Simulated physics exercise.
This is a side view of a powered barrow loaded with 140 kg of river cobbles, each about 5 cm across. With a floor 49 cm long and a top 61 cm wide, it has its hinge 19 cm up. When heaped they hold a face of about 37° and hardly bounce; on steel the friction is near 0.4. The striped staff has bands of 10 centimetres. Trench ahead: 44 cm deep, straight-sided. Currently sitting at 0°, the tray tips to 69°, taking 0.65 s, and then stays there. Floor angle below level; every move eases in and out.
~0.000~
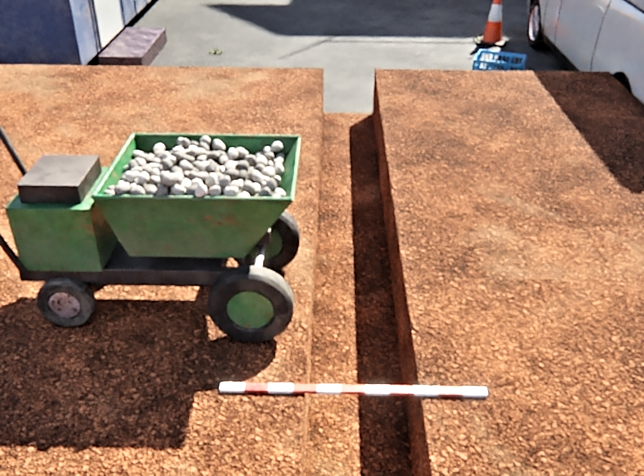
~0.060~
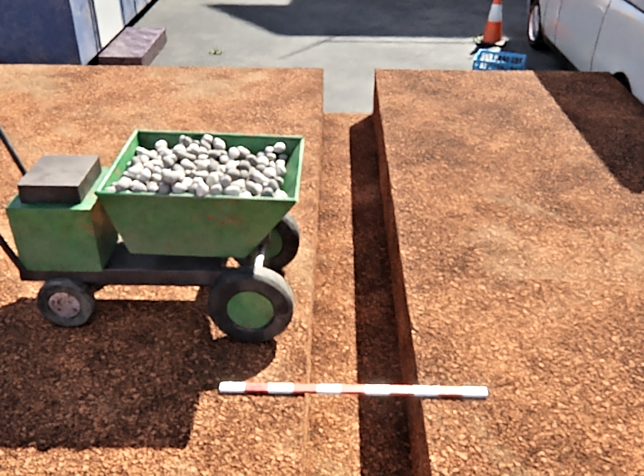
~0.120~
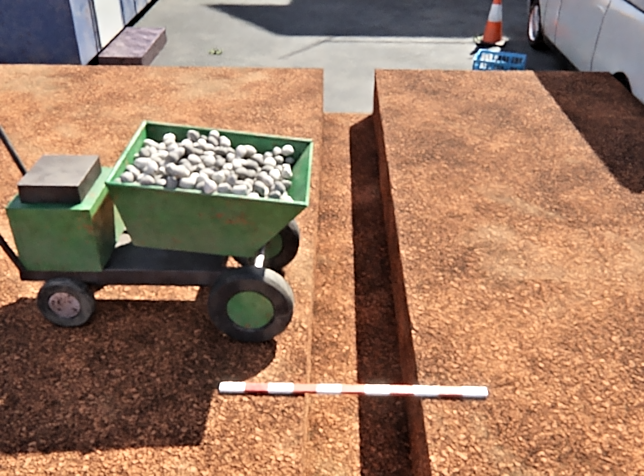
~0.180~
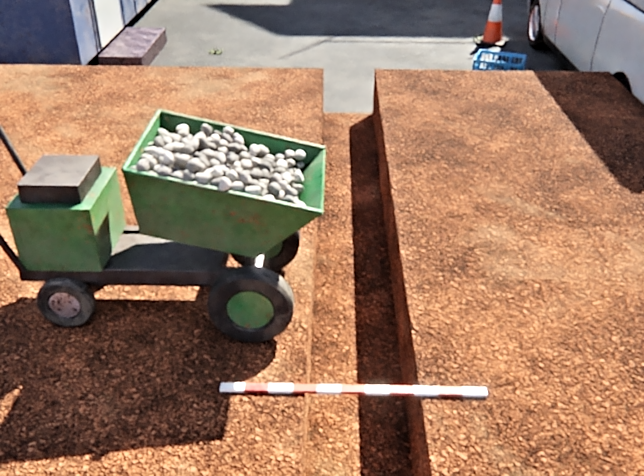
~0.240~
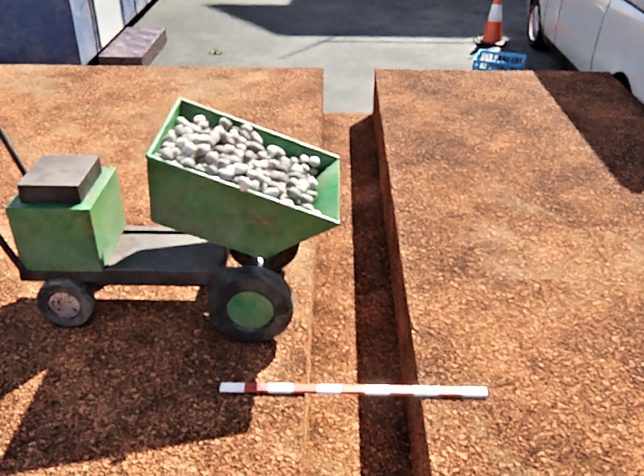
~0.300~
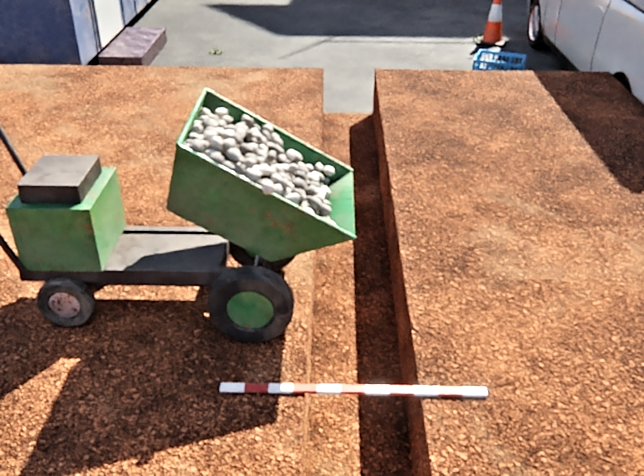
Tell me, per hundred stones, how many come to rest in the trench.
42 per hundred.
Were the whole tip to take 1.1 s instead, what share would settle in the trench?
That works out at about 60 in a hundred.
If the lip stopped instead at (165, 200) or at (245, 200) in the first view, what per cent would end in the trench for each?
Close to 85 percent in the first case, 75 percent in the second.
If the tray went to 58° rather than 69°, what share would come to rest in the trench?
The trench would hold about 25% of it.
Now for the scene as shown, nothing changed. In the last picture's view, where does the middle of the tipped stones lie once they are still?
(433, 301).
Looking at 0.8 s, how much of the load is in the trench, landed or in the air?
About 5%.
After 0.5 s the floor is at 59°; 100 % in the tray; the foremost stones are at (377, 255).
After 0.8 s the floor is at 69°; 68 % in the tray, 7 % in the trench, 25 % past the trench; the foremost stones are at (469, 313).
After 1.1 s the floor is at 69°; 29 % in the tray, 14 % in the trench, 58 % past the trench; the foremost stones are at (621, 294).
After 3.0 s the floor is at 69°; 0 % in the tray, 42 % in the trench, 58 % past the trench; the foremost stones are past the picture's edge.
